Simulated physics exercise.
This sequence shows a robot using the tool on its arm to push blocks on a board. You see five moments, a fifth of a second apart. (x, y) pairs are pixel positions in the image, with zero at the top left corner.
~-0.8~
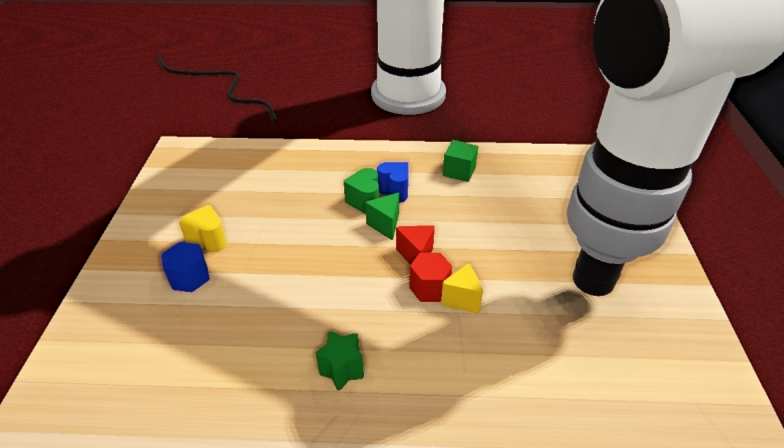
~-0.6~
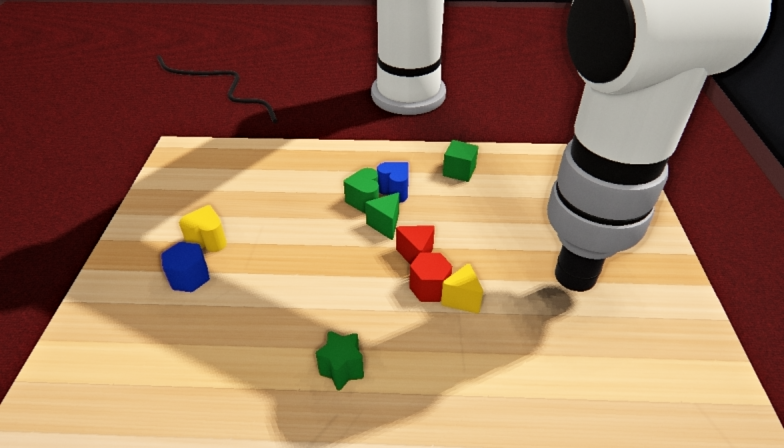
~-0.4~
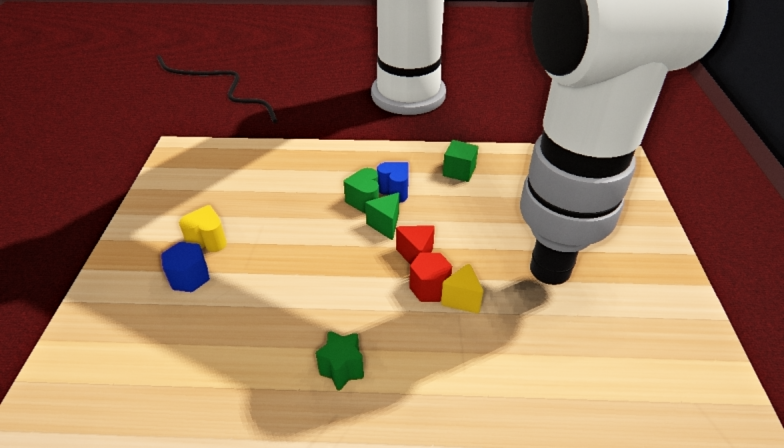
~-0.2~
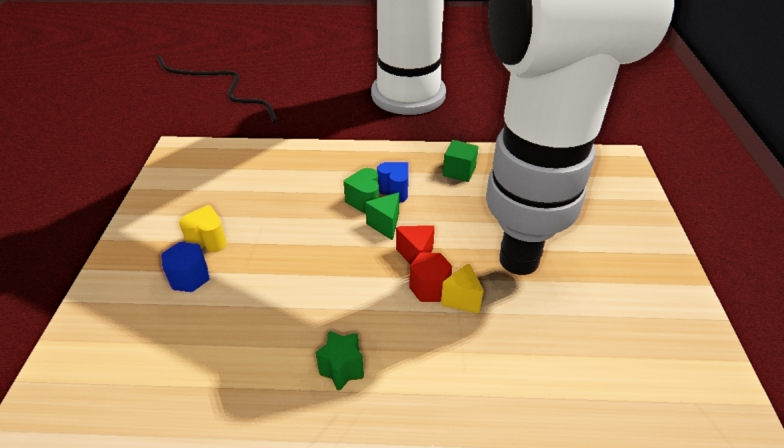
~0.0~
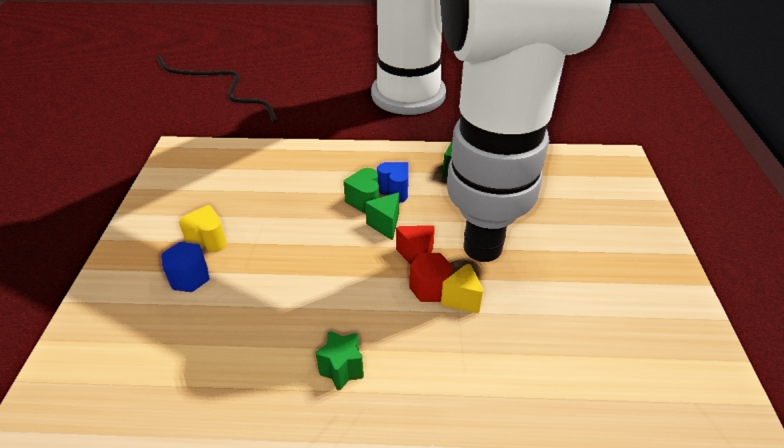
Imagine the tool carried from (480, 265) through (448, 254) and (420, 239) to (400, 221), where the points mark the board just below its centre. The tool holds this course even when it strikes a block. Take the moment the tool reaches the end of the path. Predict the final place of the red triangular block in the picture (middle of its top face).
The top centre is at (395, 229).
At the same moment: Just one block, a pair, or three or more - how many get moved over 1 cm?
My forecast: 2.
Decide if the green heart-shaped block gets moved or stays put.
It is still on its spot.
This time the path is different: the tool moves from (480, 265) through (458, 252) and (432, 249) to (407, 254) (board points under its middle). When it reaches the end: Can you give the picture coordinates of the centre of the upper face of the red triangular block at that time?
Final place: (377, 242).
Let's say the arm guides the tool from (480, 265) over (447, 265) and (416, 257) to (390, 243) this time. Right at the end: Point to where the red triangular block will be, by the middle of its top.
The centre of its top face lies at (358, 220).
What follows on the original path. One third of the way, tool at (449, 238); nothing pushed yet.
Two thirds of the way, tool at (421, 223); red triangular block at (396, 229), turned 60° anticlockwise.
At the end, tool at (400, 205); green heart-shaped block in place; green triangular block at (371, 199); red triangular block at (395, 229), turned 60° anticlockwise; red hexagonal block in place.
